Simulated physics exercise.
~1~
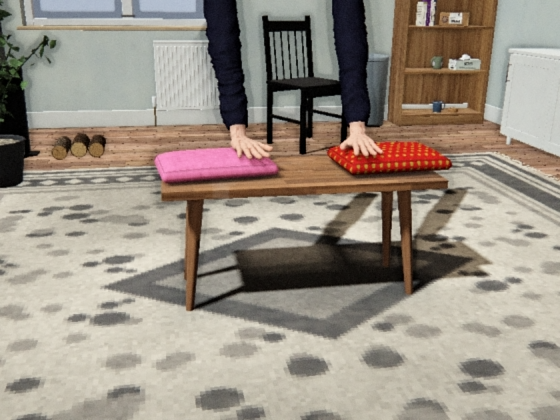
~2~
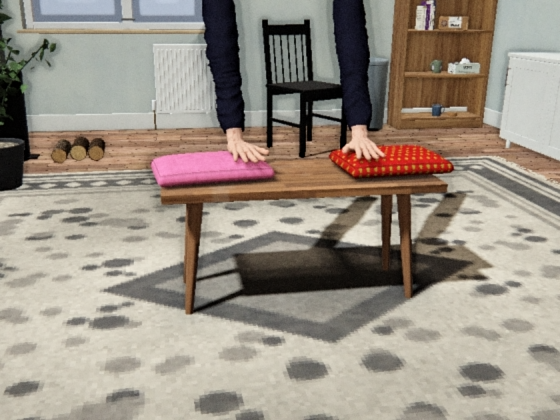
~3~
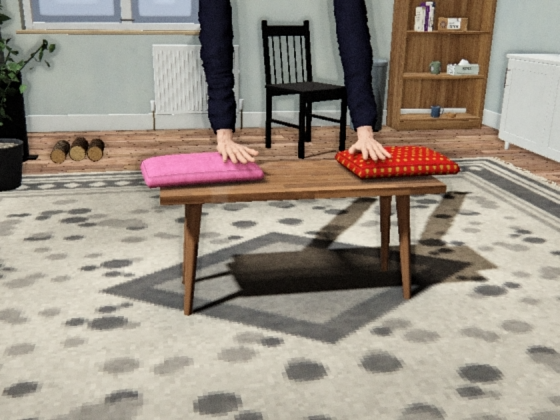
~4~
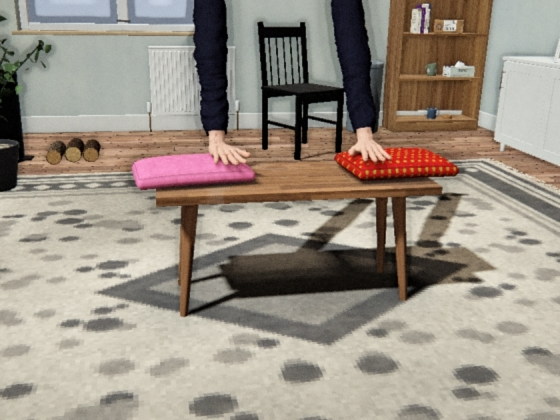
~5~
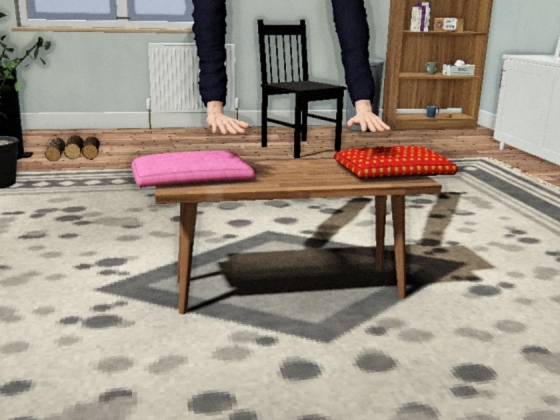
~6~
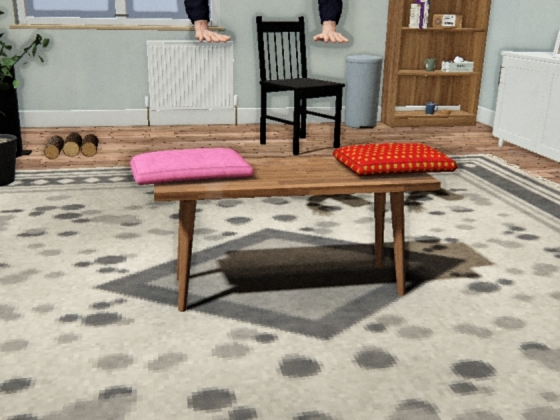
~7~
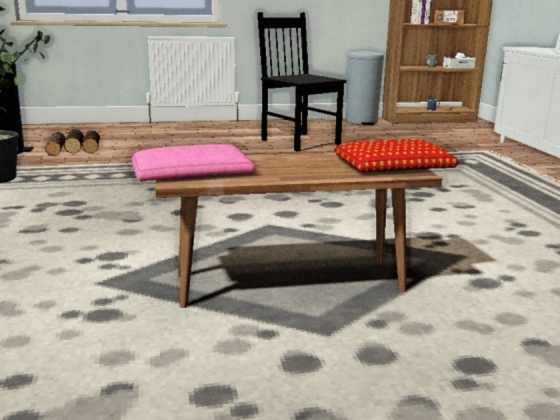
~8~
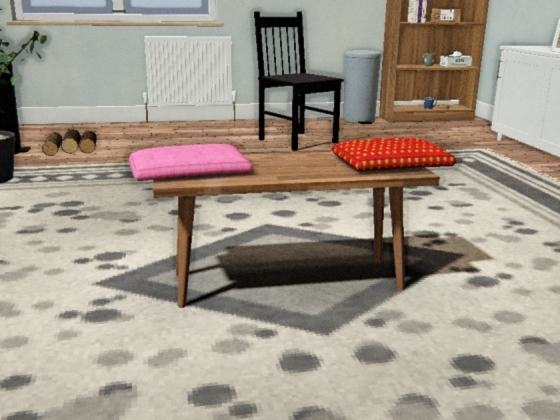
Two hands sliding a pink cushion left and a red cushion right on a wooden table, then withdrawing, leaving both resting there.
